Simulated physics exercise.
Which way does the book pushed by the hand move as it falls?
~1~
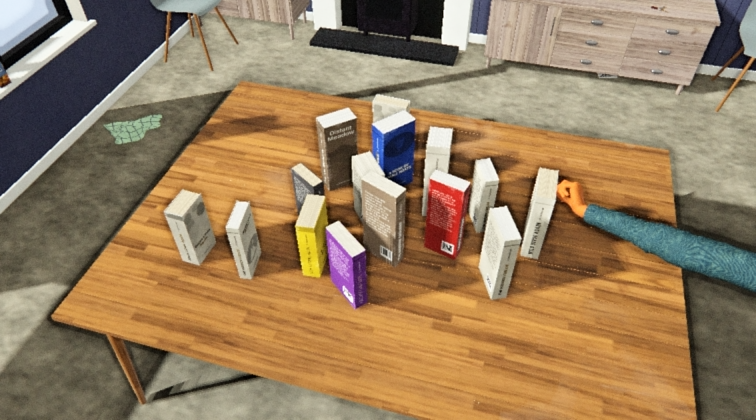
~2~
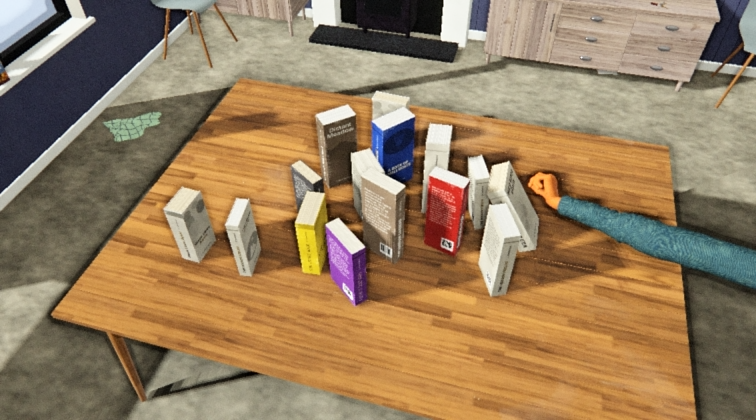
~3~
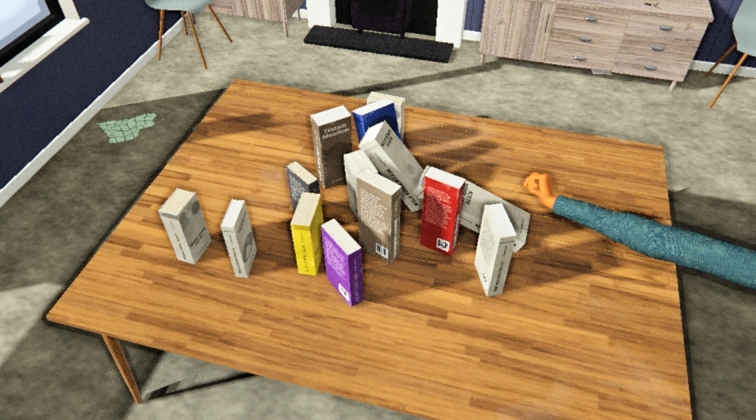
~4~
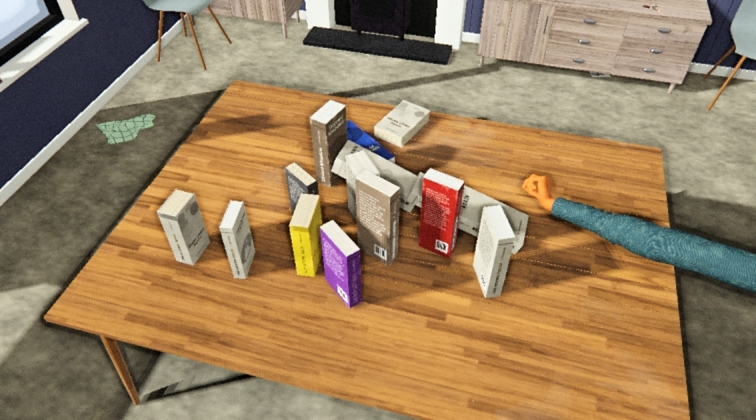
It moves to the left, away from the hand, and ends up on its side.
The clip shows thick books standing on end on a wooden table as a hand pushes the rightmost one over to the left, toppling a few neighbours in turn, including the blue book, which ends lying flat while the red, yellow and purple books stay standing.
